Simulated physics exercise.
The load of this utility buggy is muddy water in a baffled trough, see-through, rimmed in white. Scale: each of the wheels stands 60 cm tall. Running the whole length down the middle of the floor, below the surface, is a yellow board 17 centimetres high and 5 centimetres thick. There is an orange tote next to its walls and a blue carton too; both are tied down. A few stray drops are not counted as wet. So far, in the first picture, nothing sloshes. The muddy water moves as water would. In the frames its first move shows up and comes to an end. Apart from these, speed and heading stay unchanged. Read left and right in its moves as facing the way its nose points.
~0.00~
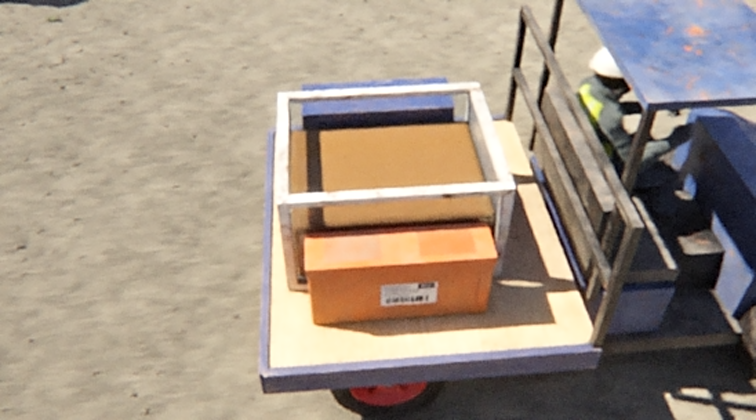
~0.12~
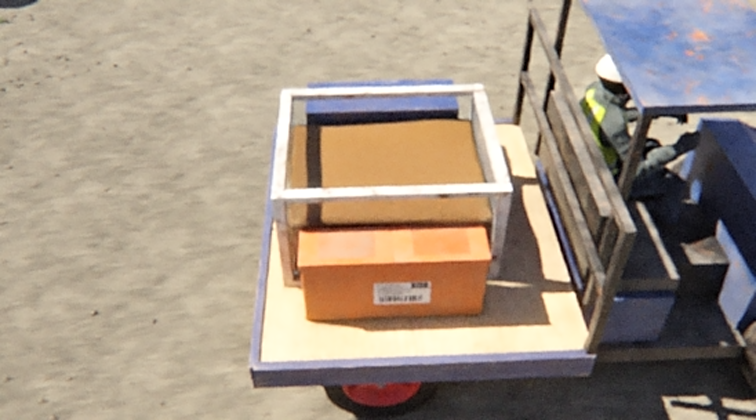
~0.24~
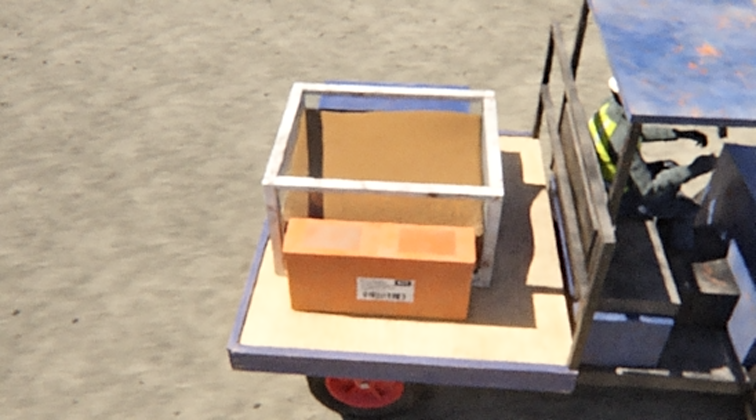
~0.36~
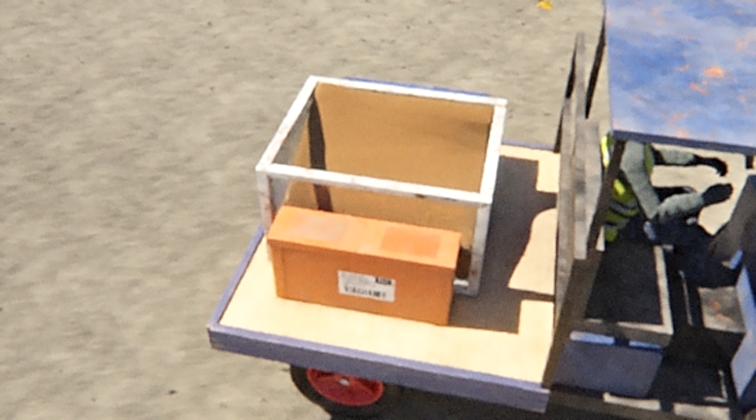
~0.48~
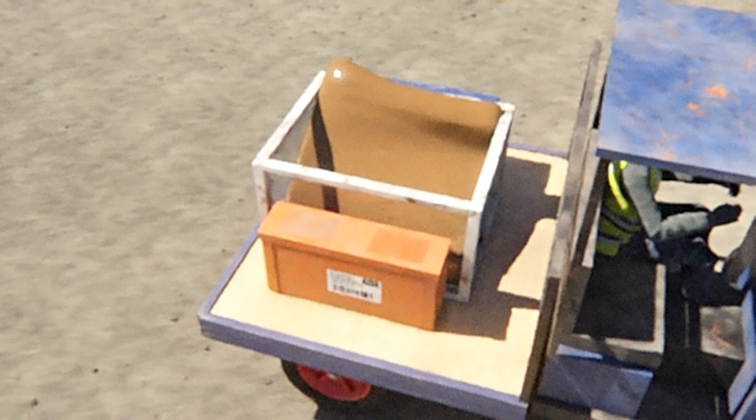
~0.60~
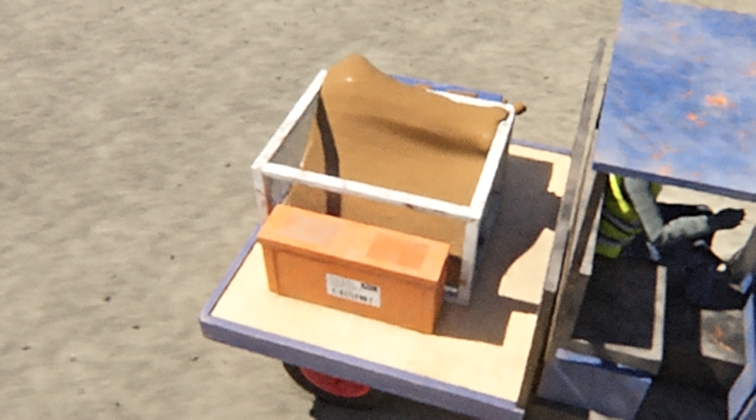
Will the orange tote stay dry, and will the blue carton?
Orange tote - spared. Blue carton - hit.
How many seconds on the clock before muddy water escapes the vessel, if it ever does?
Near 0.7 s.
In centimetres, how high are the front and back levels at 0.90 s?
Approx. 36 cm front, approx. 34 cm back.
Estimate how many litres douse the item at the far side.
It catches around 4 L.
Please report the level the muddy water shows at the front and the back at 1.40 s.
Reading: About 32 cm in front, about 34 cm behind.
After 0.90 s front 37 cm, middle 34 cm, back 34 cm above the floor; the loss stands at 2 per cent, over the far side.
After 1.40 s front 33 cm, middle 34 cm, back 34 cm above the floor; the loss stands at 2 per cent, over the far side.
After 1.90 s front 40 cm, middle 40 cm, back 37 cm above the floor; the loss stands at 2 per cent, over the far side.
After 3.59 s the loss stands at 2 per cent, over the far side; the orange tote has caught nothing and the blue carton 4 litres.
